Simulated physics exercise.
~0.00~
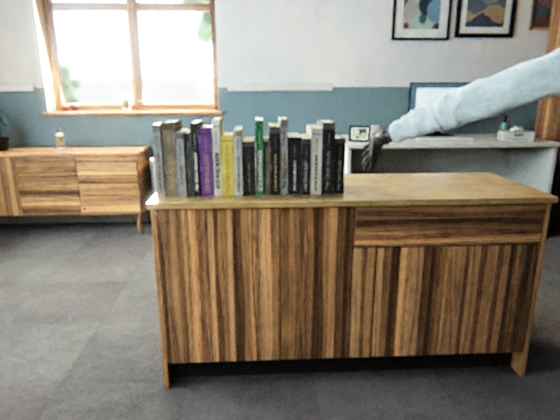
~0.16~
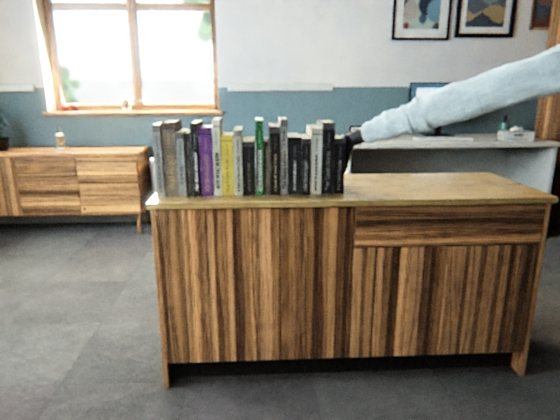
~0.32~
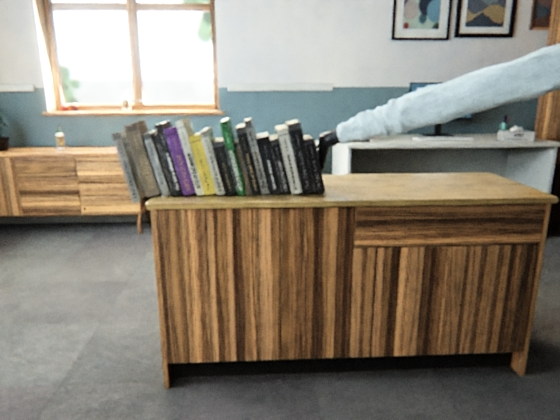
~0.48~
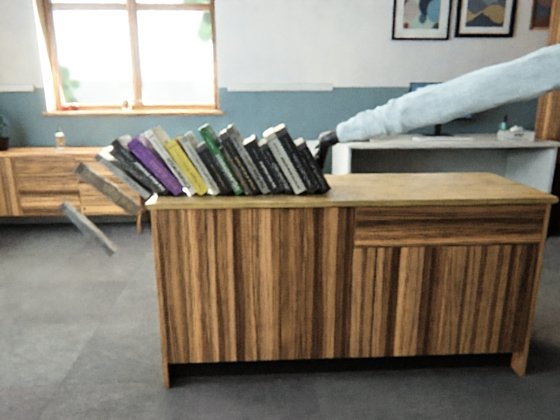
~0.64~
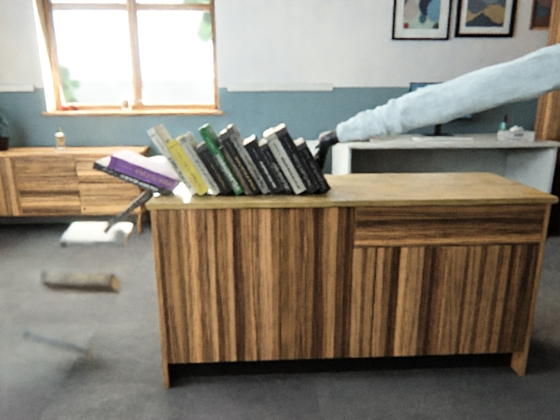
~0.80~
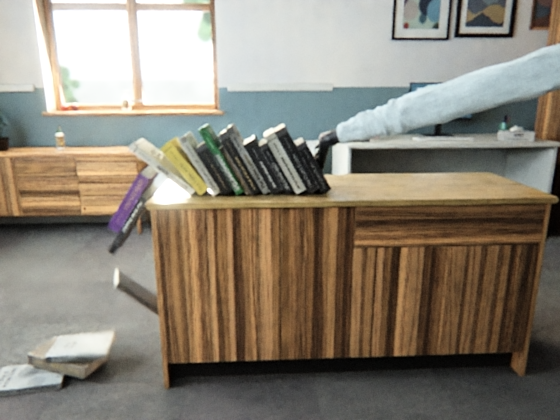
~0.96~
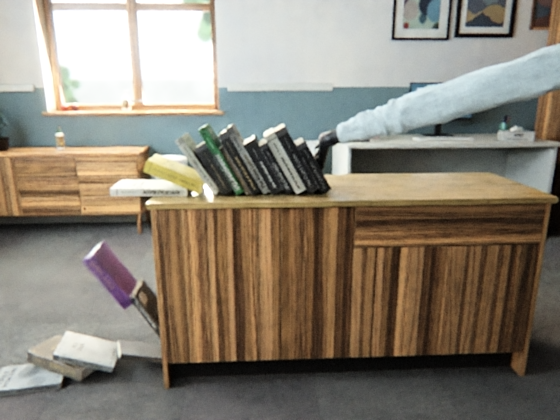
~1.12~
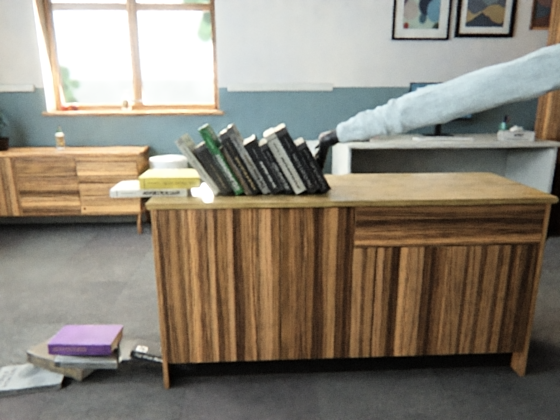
The clip opens on a row of upright books, among them purple, yellow and green ones, standing on a striped wooden cabinet as a pale-sleeved arm reaches in from the right. The hand pushes the right end of the row, and the books slide and lean left together before the hand stops. The leftmost books slip over the edge and drop to the floor. The purple book tips flat, tumbles over the side and lands on the pile below. The yellow book settles on its side on top, overhanging the edge, while the green one stays leaning with the rest.
